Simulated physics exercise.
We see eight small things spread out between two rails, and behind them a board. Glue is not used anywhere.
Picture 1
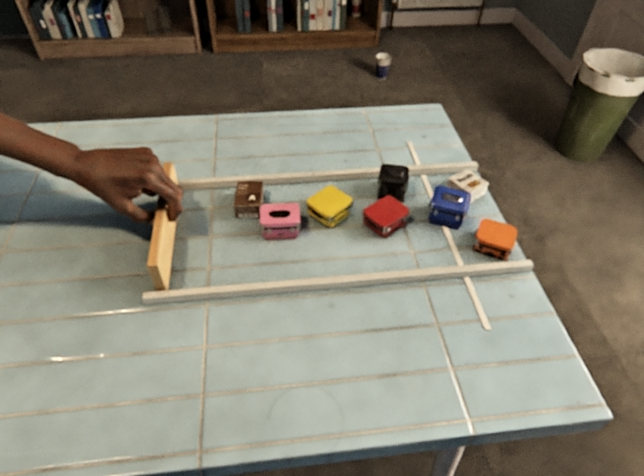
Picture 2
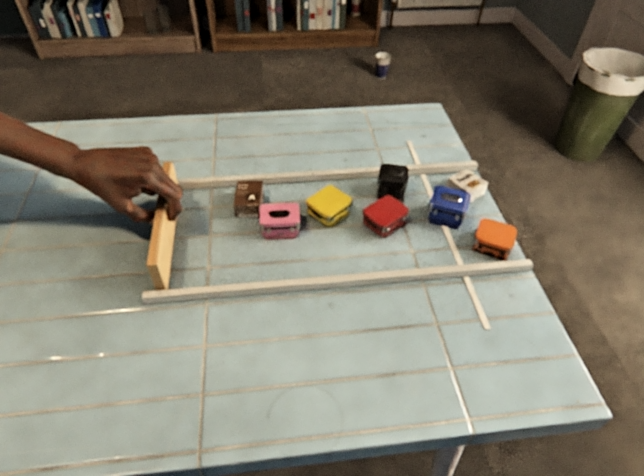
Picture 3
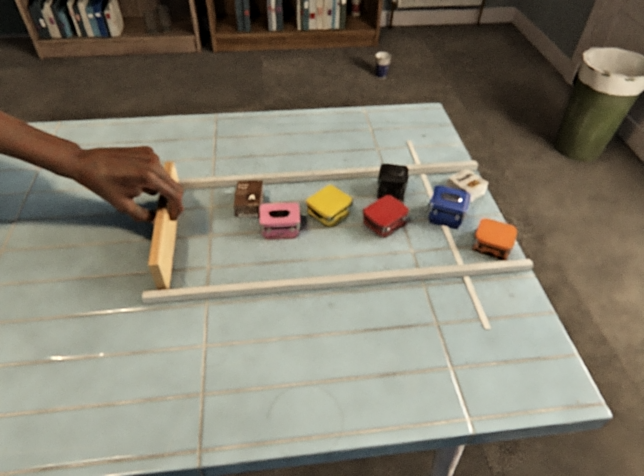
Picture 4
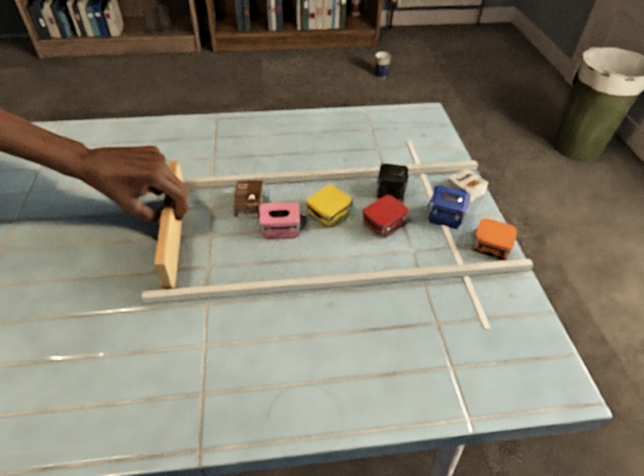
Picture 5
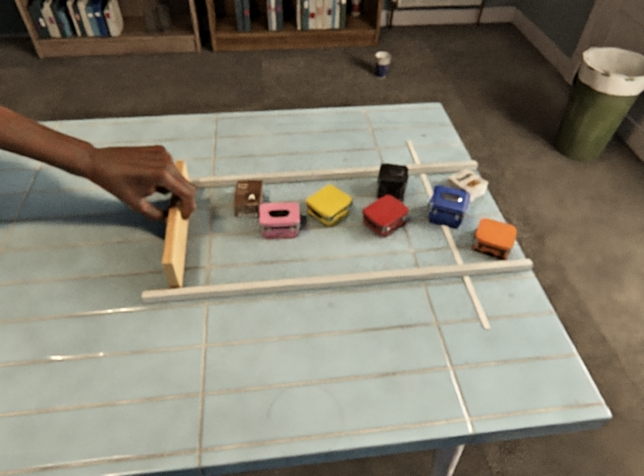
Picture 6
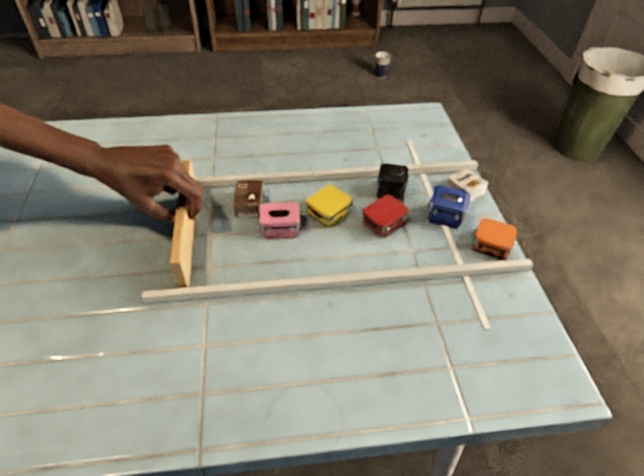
A hand slides an upright wooden board slightly right toward eight small, still objects between rails.
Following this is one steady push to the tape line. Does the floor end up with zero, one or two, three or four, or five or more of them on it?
The push is going to knock three or four off the table.
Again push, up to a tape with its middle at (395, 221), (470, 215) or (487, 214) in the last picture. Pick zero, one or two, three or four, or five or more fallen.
Not one; more than four; five or more.
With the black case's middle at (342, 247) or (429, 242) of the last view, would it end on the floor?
For the first start it holds its spot, and for the second it holds its spot.
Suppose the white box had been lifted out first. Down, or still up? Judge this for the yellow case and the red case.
The yellow case stays up top while the red case stays up top.
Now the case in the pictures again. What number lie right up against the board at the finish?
The figure is 2.
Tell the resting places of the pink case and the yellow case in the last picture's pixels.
Positions - first (460, 210), then (483, 193).
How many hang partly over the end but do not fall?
It's 2.
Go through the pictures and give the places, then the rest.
Orange case (494, 240); white box (467, 186); blue case (449, 207); board (166, 223); tape (441, 218), in the first frame.
White box (467, 186); black case (392, 182), in the second frame.
Blue case (448, 207); brown box (249, 198), in the third frame.
Orange case (494, 239); board (172, 222), in the fourth frame.
White box (466, 186); yellow case (329, 206), in the fifth frame.
Orange case (494, 239); white box (466, 186); blue case (448, 207); board (185, 221); tape (441, 217), in the sixth frame.
A little later, none off yet; orange case at rest near (494, 239); white box at rest near (466, 186); blue case at rest near (448, 207).
Next, none off yet; orange case shifted a little near (507, 242); white box tilted a little near (495, 184); blue case shifted about its own width near (493, 203).
When it is over, the number that fall off is three or four; down, black case, blue case, white box and orange case.
